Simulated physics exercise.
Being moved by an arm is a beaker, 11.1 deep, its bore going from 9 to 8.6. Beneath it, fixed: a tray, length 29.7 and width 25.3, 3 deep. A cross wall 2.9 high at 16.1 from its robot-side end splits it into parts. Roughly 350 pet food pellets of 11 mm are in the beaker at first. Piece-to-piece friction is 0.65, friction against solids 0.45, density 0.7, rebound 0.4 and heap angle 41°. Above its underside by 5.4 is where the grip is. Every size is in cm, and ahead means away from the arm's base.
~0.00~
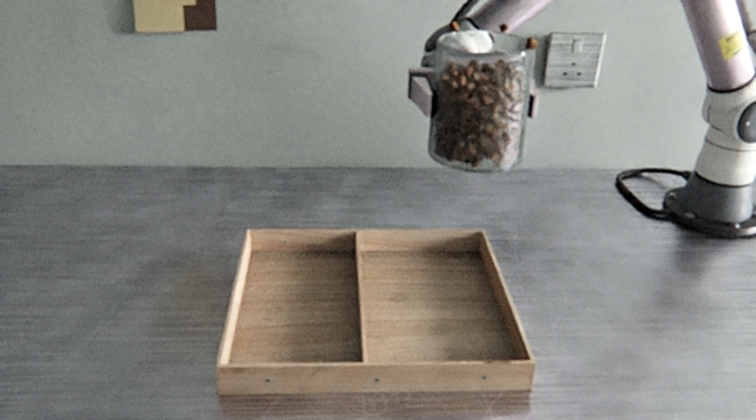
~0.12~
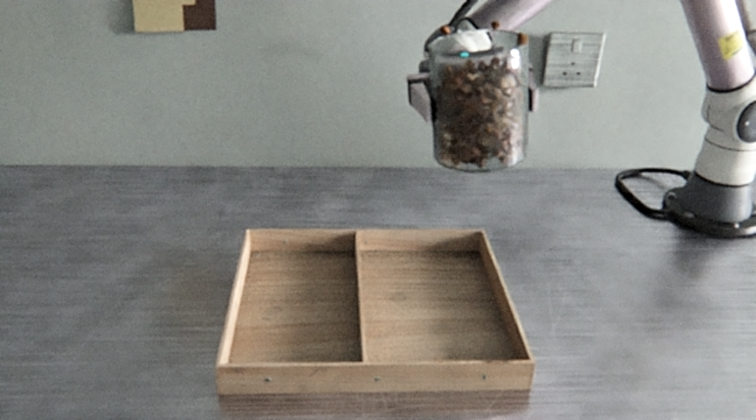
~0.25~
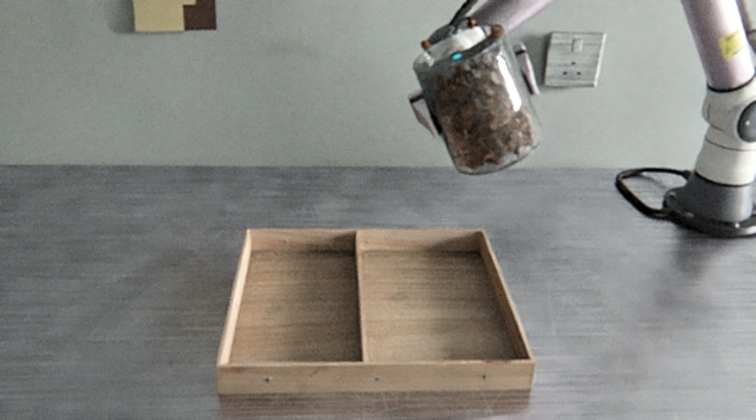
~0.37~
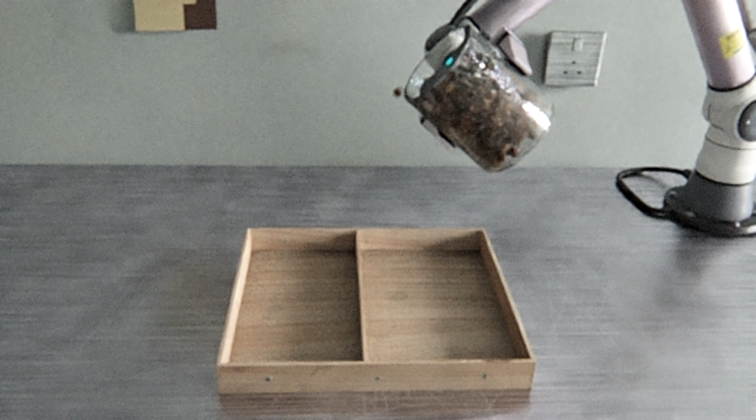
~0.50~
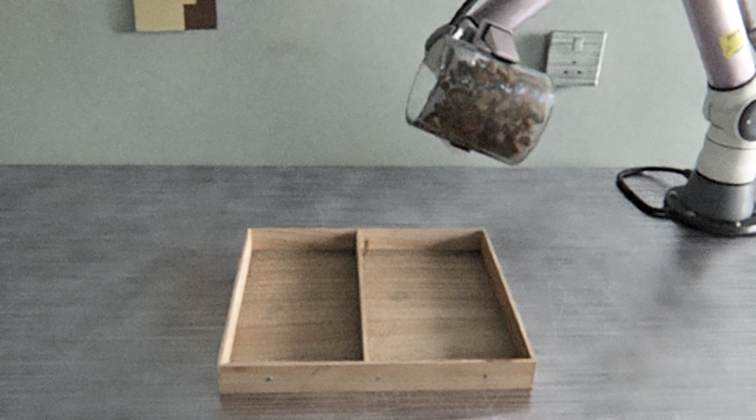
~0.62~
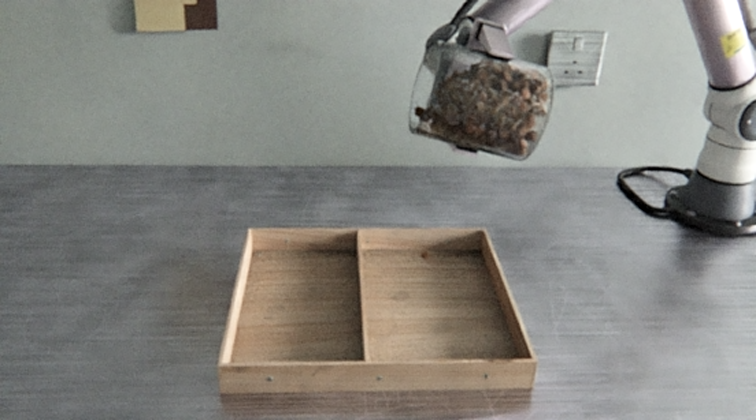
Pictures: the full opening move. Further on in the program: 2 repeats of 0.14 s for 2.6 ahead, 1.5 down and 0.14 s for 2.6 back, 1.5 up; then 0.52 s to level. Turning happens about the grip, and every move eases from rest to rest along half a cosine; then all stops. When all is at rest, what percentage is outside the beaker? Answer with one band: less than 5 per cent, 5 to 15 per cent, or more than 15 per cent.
Less than 5 per cent.
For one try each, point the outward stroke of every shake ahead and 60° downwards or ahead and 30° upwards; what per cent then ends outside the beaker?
You'd get some 0 per cent with the first setting and some 10 per cent with the second.
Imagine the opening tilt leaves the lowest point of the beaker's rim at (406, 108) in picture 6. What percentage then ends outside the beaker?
I'd say close to 0 per cent.
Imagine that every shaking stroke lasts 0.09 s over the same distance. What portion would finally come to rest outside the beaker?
Roughly 10 percent would.
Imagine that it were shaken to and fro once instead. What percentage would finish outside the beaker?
Then roughly 0 percent.
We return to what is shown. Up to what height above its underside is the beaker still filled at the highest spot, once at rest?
Roughly 11.0 centimetres.
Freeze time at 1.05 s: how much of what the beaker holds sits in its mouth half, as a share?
Around 35 per cent of it.
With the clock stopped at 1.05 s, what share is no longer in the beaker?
Roughly 0 percent is out.
By 1.05 s, tilted 76° forward, highest piece 27 above the table; 345 in the beaker, 3 in the robot-side part, 3 in the far-side part, 1 in flight or on a rim.
By 1.48 s, tilted 28° forward, highest piece 28 above the table; 342 in the beaker, 6 in the robot-side part, 4 in the far-side part.
By 1.90 s, level, highest piece 30 above the table; 342 in the beaker, 6 in the robot-side part, 4 in the far-side part.
By 2.95 s, level, highest piece 30 above the table; 342 in the beaker, 6 in the robot-side part, 4 in the far-side part.
Final count, 342 in the beaker, 6 in the robot-side part, 4 in the far-side part. That is 3 % outside the beaker.
